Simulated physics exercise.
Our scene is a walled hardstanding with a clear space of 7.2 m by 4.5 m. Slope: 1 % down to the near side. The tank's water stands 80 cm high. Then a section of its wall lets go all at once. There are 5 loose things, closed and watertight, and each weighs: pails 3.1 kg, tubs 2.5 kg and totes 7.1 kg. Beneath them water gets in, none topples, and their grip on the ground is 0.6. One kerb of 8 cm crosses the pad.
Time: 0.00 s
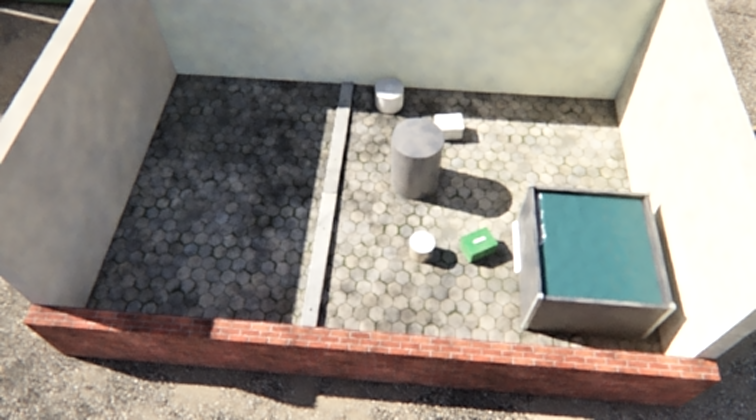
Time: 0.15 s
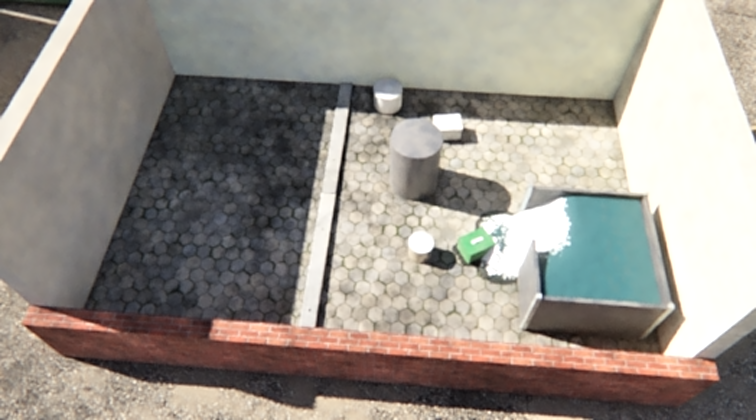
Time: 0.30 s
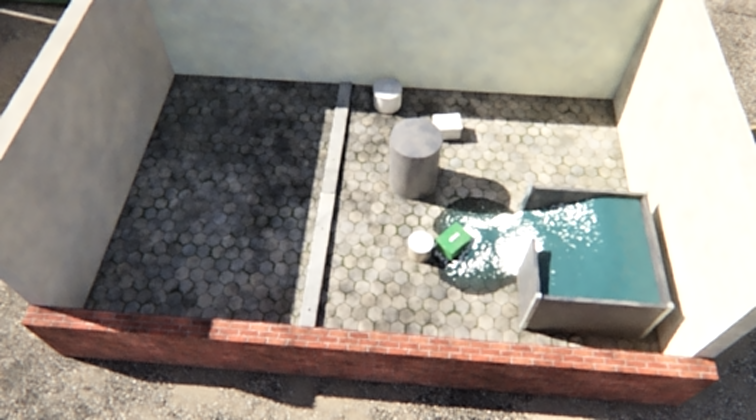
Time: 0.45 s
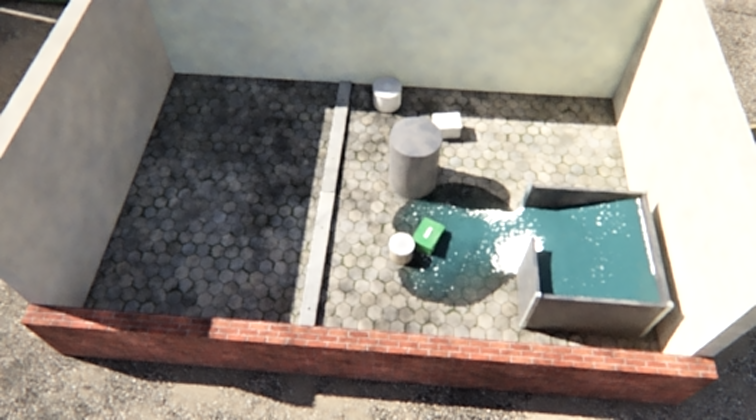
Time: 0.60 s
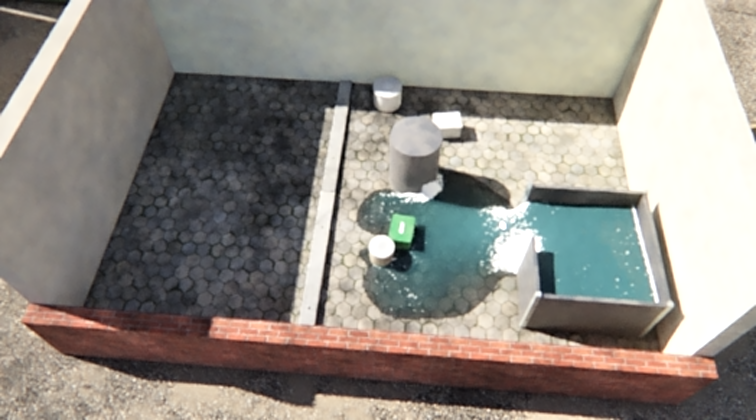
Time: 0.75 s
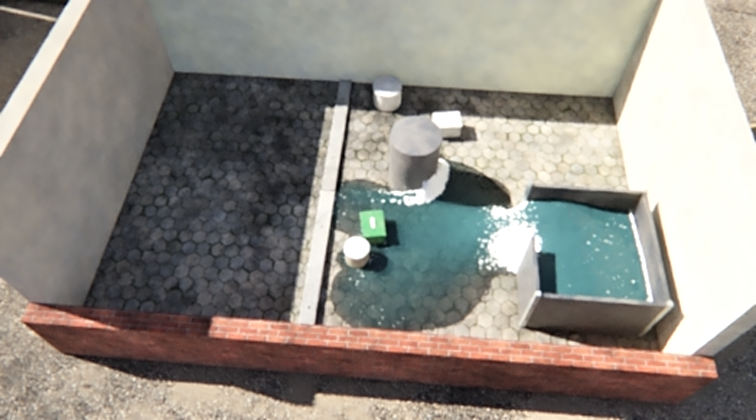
The clip opens on a walled, paved yard with a water-filled tank at right and a green box and small white tub nearby. Water pours from the tank's left side and spreads leftward across the paving, pushing first the box, then the tub, left past the grey cylinder toward the kerb.
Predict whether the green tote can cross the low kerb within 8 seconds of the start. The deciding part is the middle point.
Watch the green tote: It clears the kerb.
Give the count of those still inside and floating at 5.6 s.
It comes to 3 of them.
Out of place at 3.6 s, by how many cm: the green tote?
It has shifted about 400 cm.
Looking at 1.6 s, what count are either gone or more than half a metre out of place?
I make it 3 by then.
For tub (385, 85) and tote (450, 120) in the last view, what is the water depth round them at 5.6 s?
About 5 and 5 cm.
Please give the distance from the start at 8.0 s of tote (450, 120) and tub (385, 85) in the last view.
In turn: 150 cm, 200 cm.
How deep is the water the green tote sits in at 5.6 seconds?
10 cm, roughly.
After 1.6 s the green tote is near (329, 225), 2.0 m from its start, aground; 0 of 5 are over the mark; 0 afloat.
After 3.6 s the green tote is near (162, 285), 4.1 m from its start, afloat; 2 of 5 are over the mark; 4 afloat.
After 5.6 s the green tote is near (120, 298), 4.6 m from its start, afloat; 2 of 5 are over the mark; 3 afloat.
After 8.0 s the green tote is near (126, 291), 4.5 m from its start, aground; 2 of 5 are over the mark; 2 afloat.
